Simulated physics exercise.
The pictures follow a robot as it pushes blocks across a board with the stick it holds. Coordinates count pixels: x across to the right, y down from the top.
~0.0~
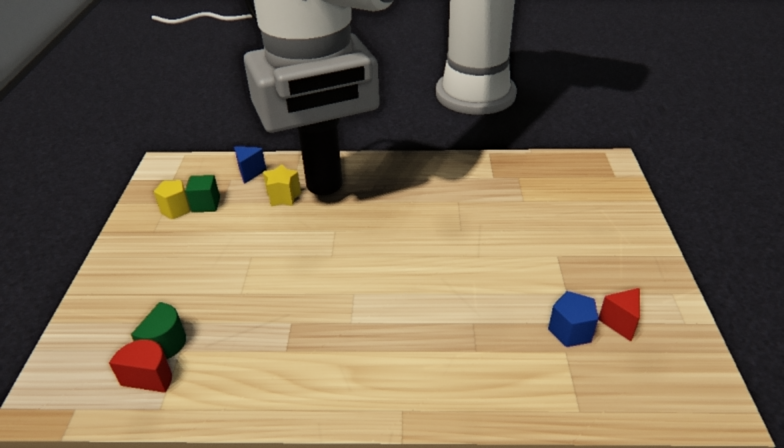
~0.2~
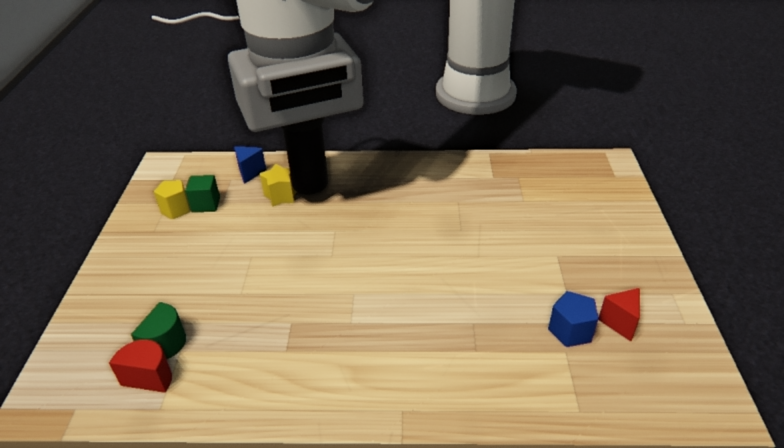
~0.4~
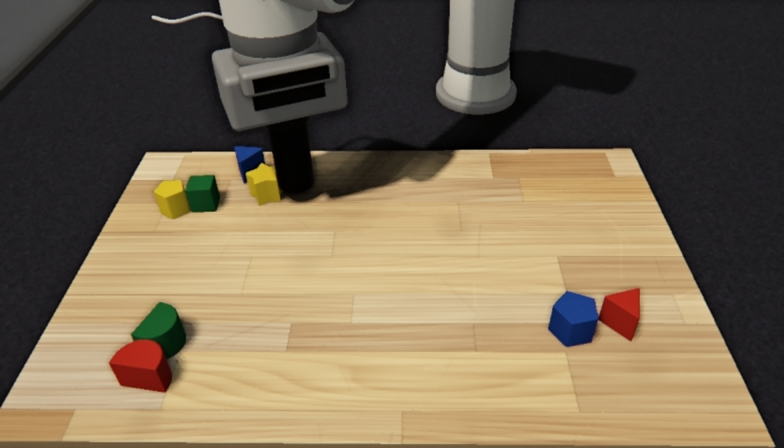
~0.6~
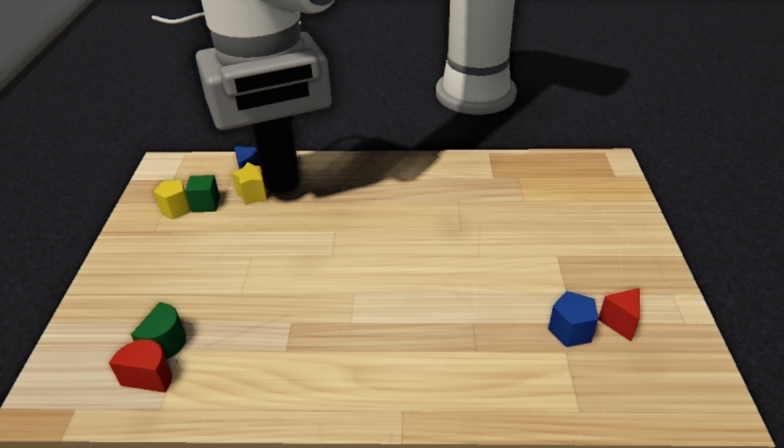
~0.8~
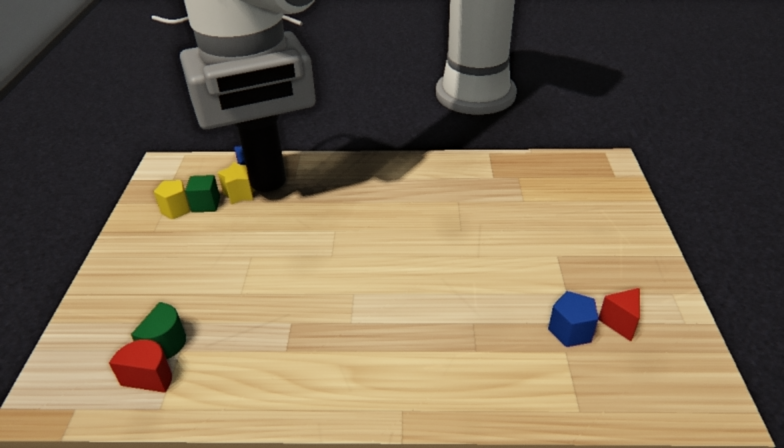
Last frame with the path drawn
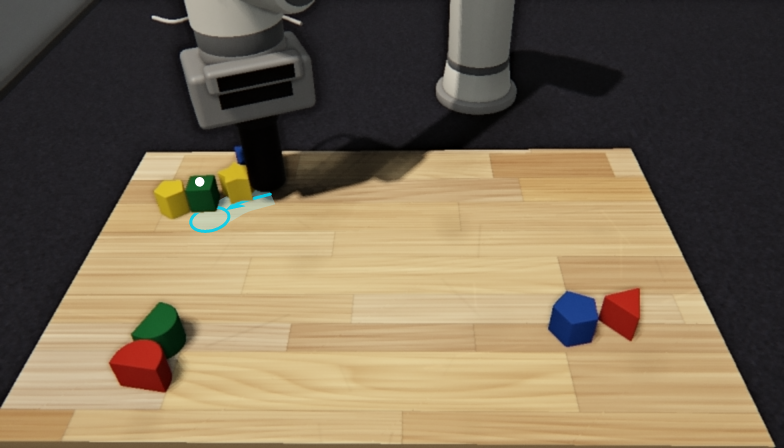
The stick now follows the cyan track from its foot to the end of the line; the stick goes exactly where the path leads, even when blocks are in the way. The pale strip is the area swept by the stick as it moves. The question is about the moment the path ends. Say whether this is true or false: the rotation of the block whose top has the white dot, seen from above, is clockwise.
That is false.
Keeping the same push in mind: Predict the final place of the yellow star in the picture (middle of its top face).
The top centre is at (206, 173).
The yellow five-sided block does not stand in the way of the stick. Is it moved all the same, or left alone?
Displaced, by a centimetre or more.
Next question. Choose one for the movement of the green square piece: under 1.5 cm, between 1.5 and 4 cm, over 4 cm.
The distance will be 1.5 to 4 cm.
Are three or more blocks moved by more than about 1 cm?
I believe so.
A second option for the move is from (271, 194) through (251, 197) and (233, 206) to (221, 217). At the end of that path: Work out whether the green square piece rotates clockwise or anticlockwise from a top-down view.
The block turns counter-clockwise.
The drawn path runs from (271, 194) over (238, 203) to (210, 219); the dot is on the green square piece.
On the path given first. Halfway along, stick at (236, 192); yellow five-sided block at (153, 190); green square piece at (179, 182), turned 25° anticlockwise; yellow star at (209, 172), turned 30° clockwise.
At the end, stick at (207, 207); yellow five-sided block at (150, 191), turned 20° anticlockwise; green square piece at (175, 181), turned 35° anticlockwise; yellow star at (206, 173), turned 50° clockwise; blue triangular piece not moved.
